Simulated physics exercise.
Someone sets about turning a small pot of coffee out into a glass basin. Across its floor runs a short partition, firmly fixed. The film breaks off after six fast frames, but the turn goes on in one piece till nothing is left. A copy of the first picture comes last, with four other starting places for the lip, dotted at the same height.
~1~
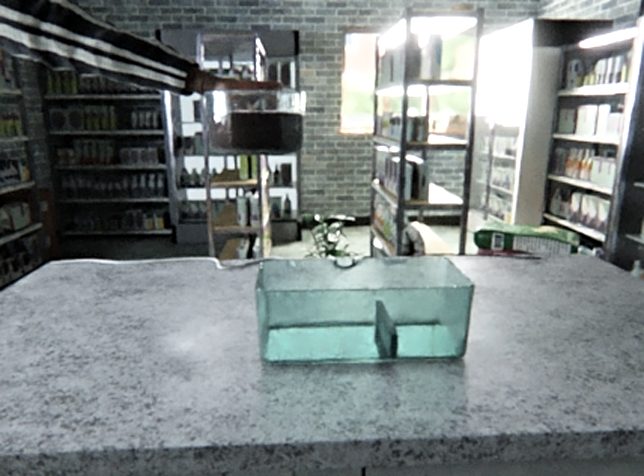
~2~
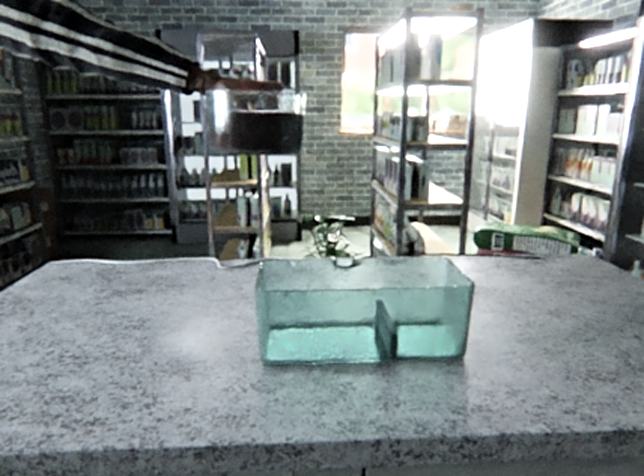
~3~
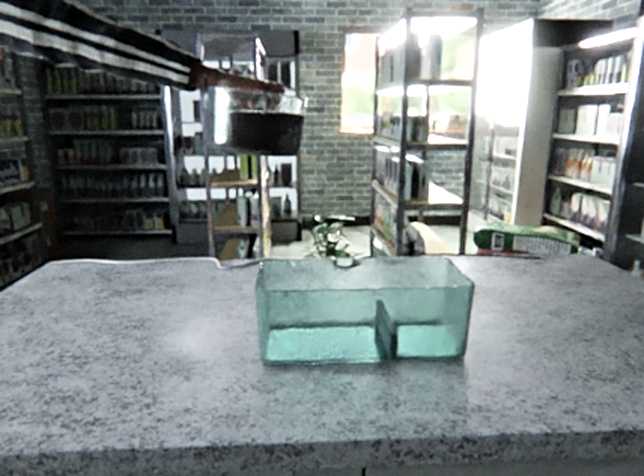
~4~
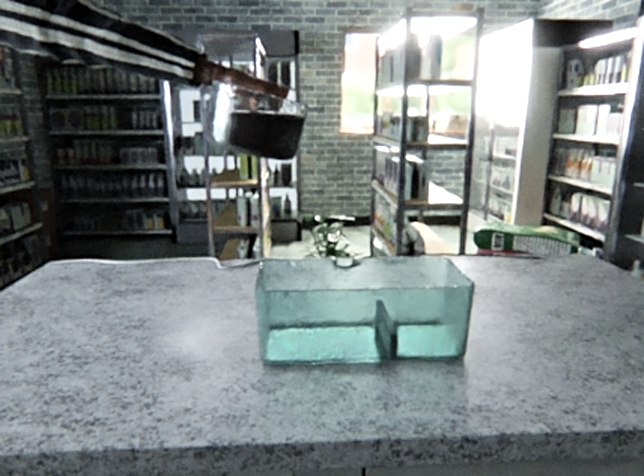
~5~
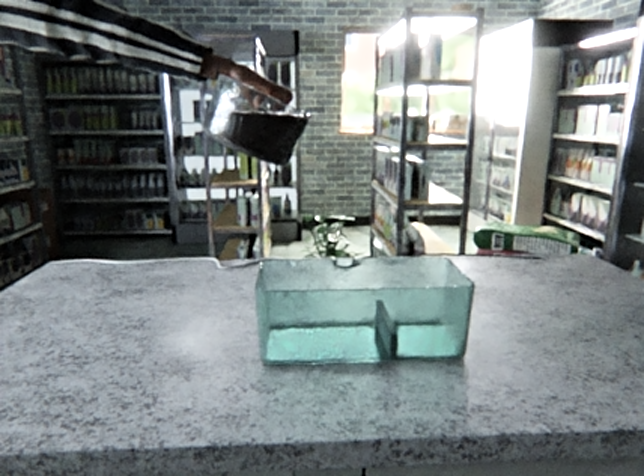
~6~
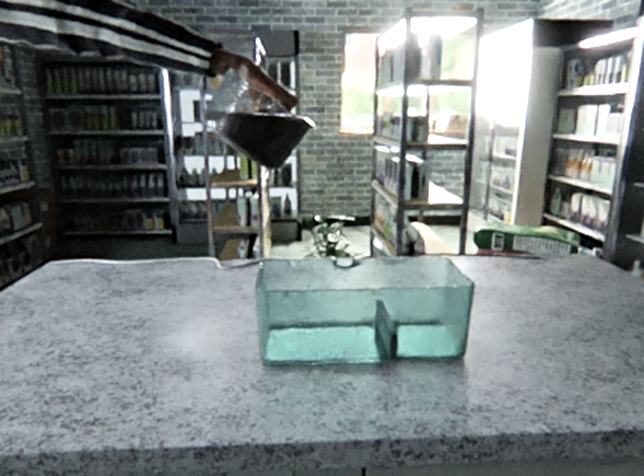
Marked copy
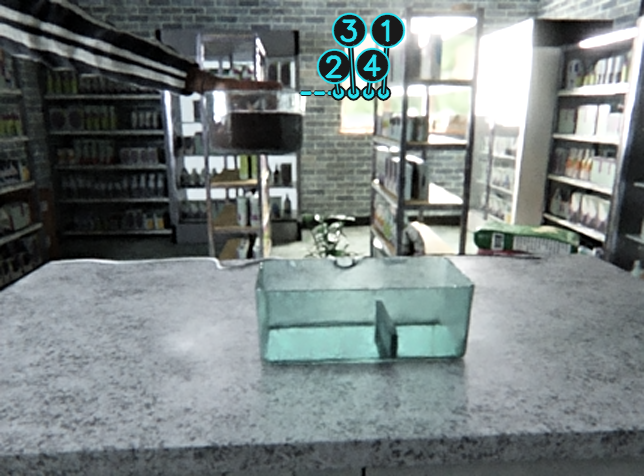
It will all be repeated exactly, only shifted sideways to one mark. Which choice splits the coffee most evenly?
Spot 2 does it best.
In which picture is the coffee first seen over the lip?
Picture 6.
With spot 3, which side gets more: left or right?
The right side.
On the marked copy, 1 at (383, 93); 2 at (338, 93); 3 at (353, 93); 4 at (368, 93).
Choosing 1, about 25 % ends left of the wall and 72 % right of it; 3 % is lost outside.
Choosing 2, about 48 % ends left of the wall and 51 % right of it.
Choosing 3, about 21 % ends left of the wall and 77 % right of it.
Choosing 4, about 15 % ends left of the wall and 82 % right of it; 4 % is lost outside.
